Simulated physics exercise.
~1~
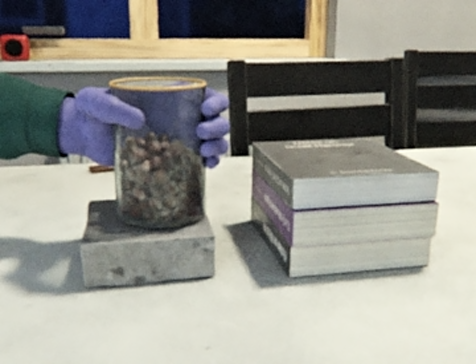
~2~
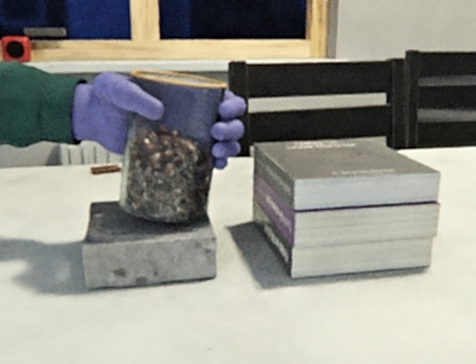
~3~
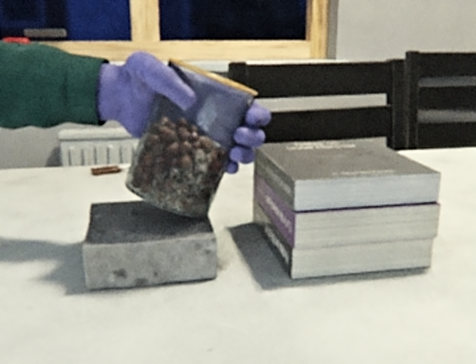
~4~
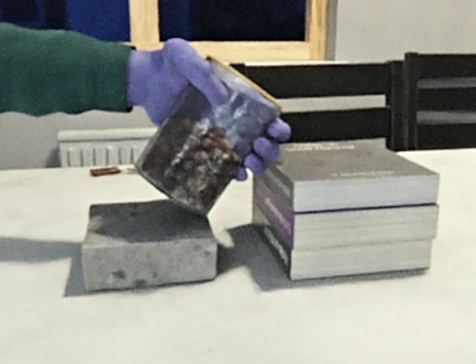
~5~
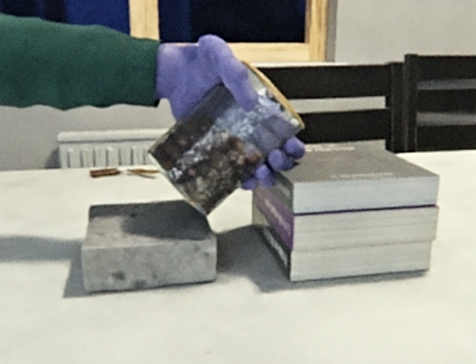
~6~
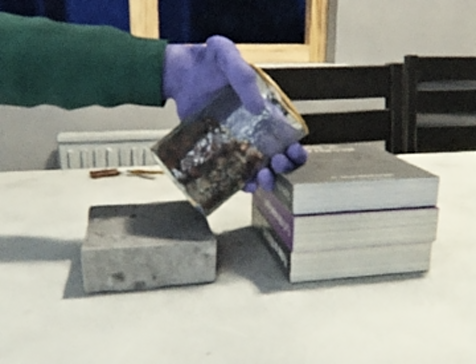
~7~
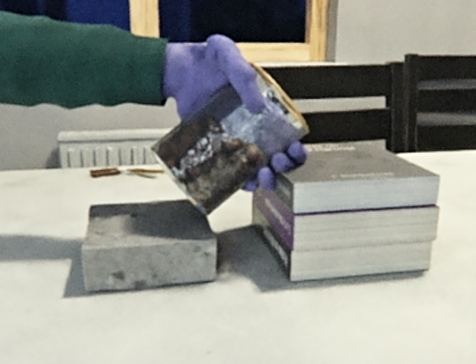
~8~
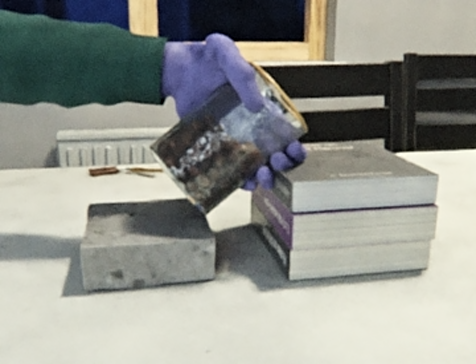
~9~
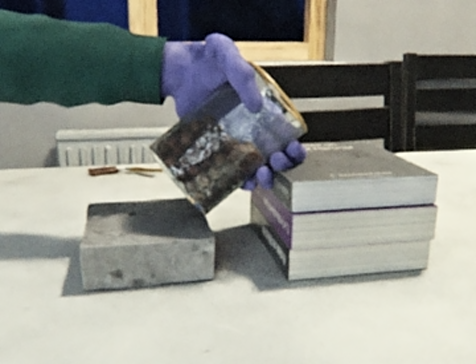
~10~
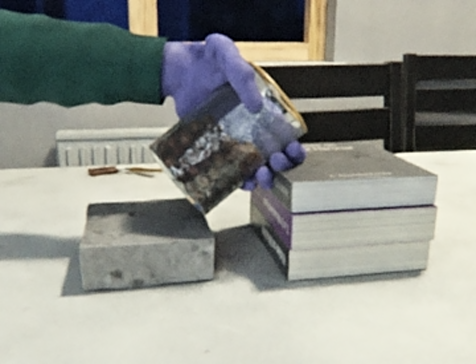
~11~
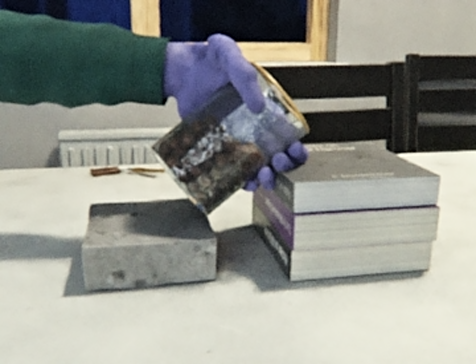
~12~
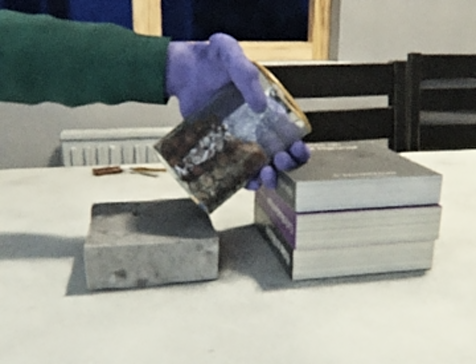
A part-filled glass tub is tilted right by a gloved hand and held against stacked books.
